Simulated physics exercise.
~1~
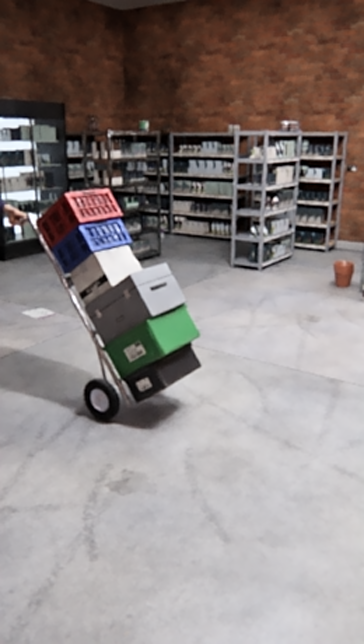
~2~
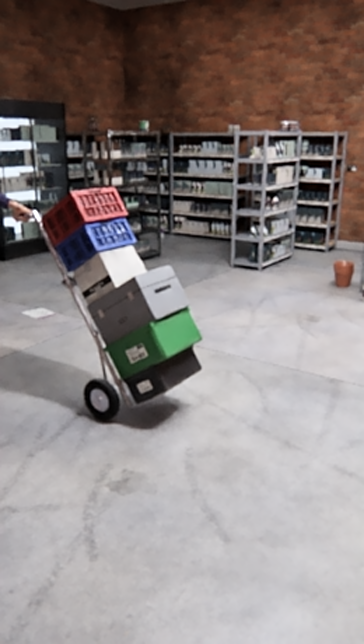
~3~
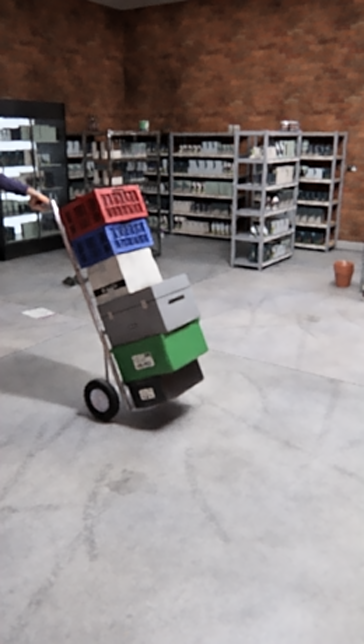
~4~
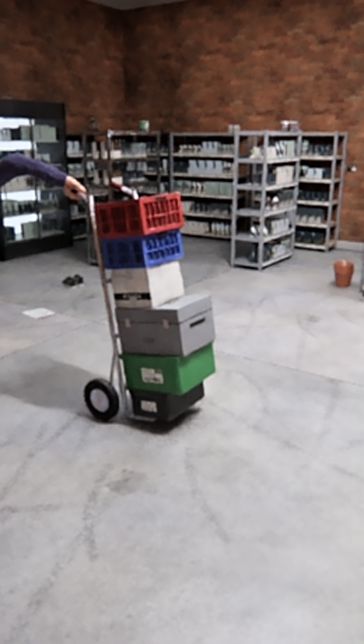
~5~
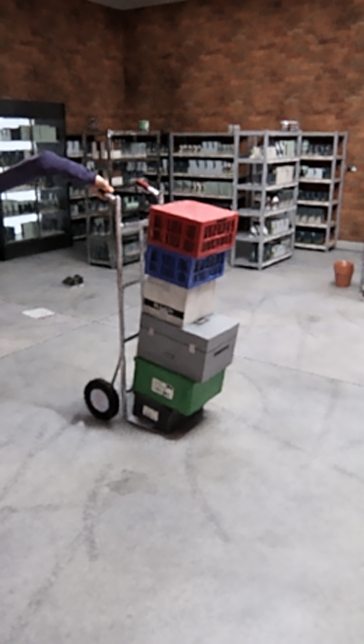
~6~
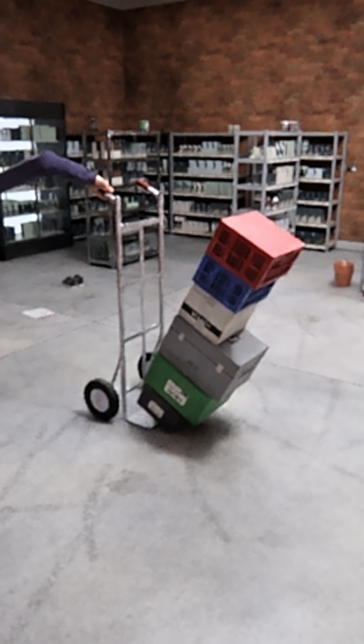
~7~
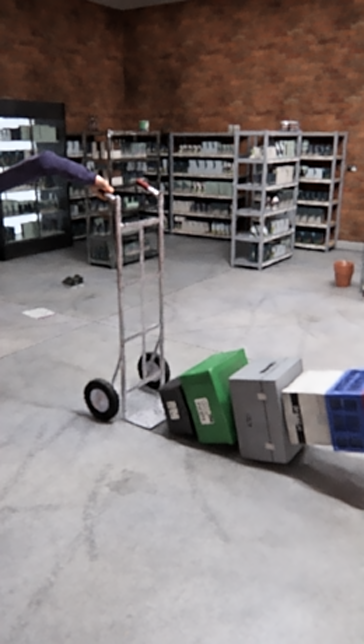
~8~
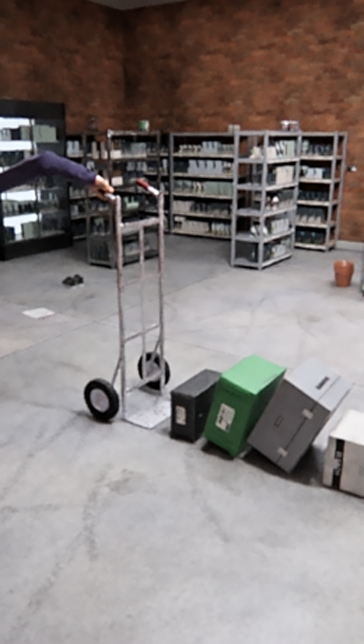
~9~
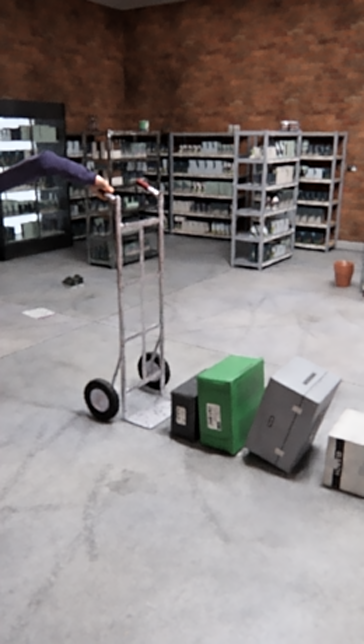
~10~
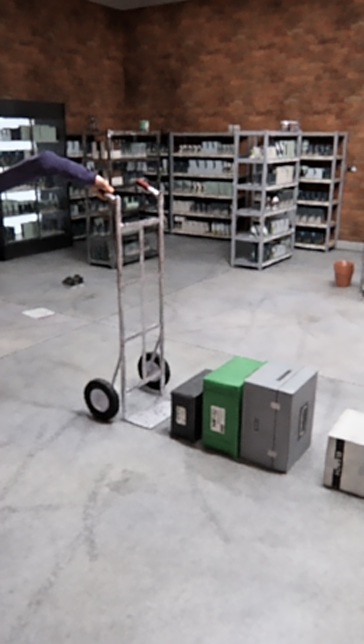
Hand tilting a loaded hand truck upright and holding it as the stacked crates and boxes topple off rightward onto the floor.
